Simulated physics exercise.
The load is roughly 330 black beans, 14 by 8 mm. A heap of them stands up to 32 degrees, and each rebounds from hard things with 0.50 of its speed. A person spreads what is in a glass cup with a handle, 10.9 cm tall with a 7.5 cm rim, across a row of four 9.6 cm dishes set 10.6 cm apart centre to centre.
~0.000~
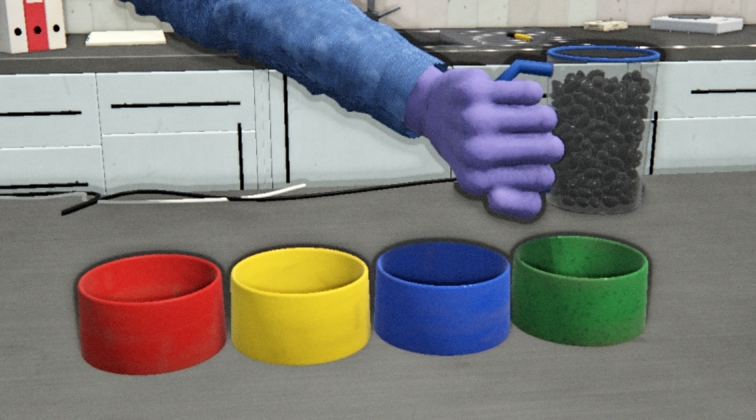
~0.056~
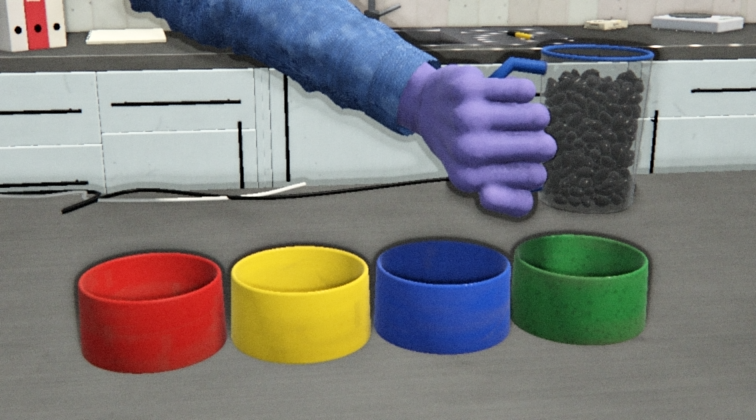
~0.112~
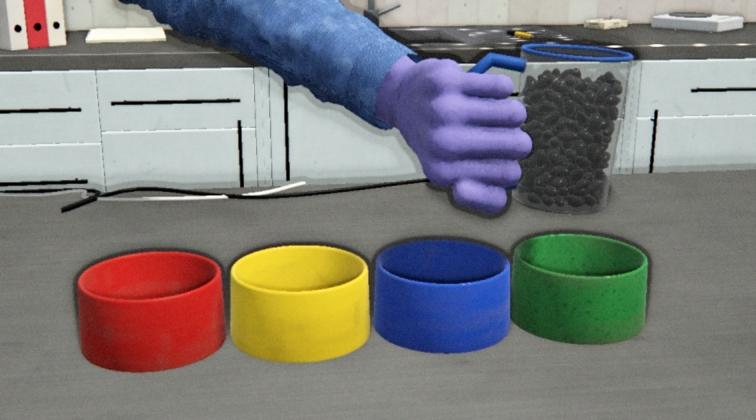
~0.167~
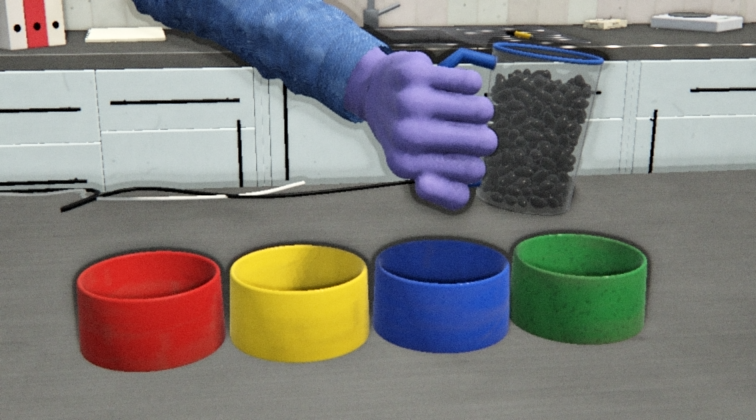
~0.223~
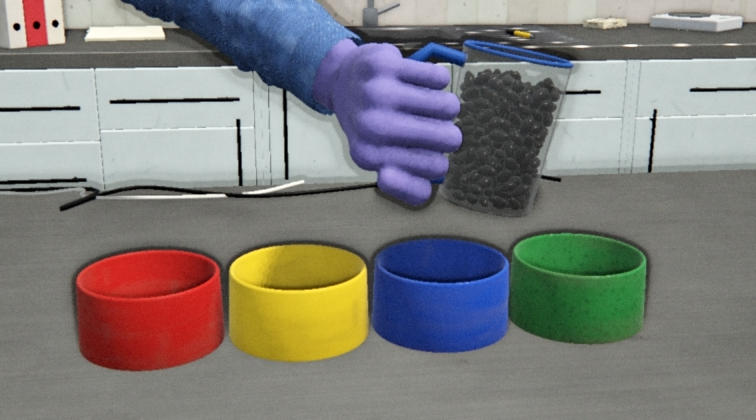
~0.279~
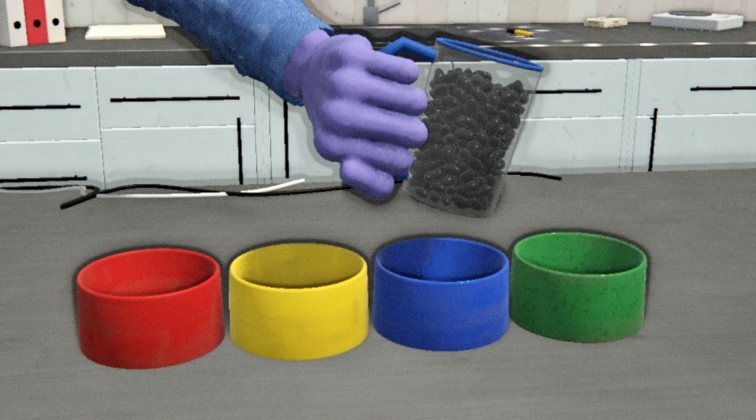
In a lab, a purple-gloved hand moves a cup of black beans left, tilting it rightward.
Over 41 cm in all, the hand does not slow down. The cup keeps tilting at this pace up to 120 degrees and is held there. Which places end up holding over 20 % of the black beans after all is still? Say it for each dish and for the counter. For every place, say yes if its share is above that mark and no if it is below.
Red dish: Yes, blue dish: No, green dish: No, yellow dish: No, counter: No.
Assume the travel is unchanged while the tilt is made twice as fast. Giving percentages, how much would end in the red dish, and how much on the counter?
Then red would get 90 and the counter 0.
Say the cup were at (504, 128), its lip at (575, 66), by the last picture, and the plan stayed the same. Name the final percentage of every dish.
Kept per dish: Red = 100, blue = 0, green = 0, yellow = 0.
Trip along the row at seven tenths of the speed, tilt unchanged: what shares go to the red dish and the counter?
Red: 100; counter: 0.
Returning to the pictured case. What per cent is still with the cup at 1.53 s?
About 90 per cent.
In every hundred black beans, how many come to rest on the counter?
About 0 %.
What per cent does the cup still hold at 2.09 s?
Around 15 in a hundred.
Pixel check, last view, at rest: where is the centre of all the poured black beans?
After settling, the middle sits near (148, 297).
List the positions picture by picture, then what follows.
The first picture shows cup at (598, 129), tilt 0 degrees, lip at (653, 53), moved 0.0 cm; middle of the pieces at (599, 146); green dish at (580, 257); blue dish at (443, 264); yellow dish at (300, 271); red dish at (150, 278).
The second picture shows cup at (590, 128), tilt 1 degrees, lip at (647, 53), moved 0.6 cm; middle of the pieces at (591, 146).
The third picture shows cup at (567, 128), tilt 3 degrees, lip at (627, 55), moved 2.3 cm; middle of the pieces at (568, 146).
The fourth picture shows cup at (535, 129), tilt 7 degrees, lip at (598, 59), moved 4.7 cm; middle of the pieces at (534, 146).
The fifth picture shows cup at (501, 129), tilt 11 degrees, lip at (568, 63), moved 7.2 cm; middle of the pieces at (499, 147).
The sixth picture shows cup at (468, 129), tilt 14 degrees, lip at (539, 67), moved 9.6 cm; middle of the pieces at (465, 146); green dish at (579, 254); blue dish at (442, 260); yellow dish at (298, 266); red dish at (149, 273). The cup turns about 65 degrees a second and travels 44 cm a second.
Then, at 1.03 s, tilt 64 degrees; cup holds 100 %.
Then, at 1.53 s, tilt 97 degrees; cup holds 90 %, red 10 %.
Then, at 2.09 s, tilt 120 degrees; cup holds 15 %, red 85 %.
By 2.8 s all is still; red 100 %, blue 0 %, green 0 %, yellow 0 %, counter 0 %.
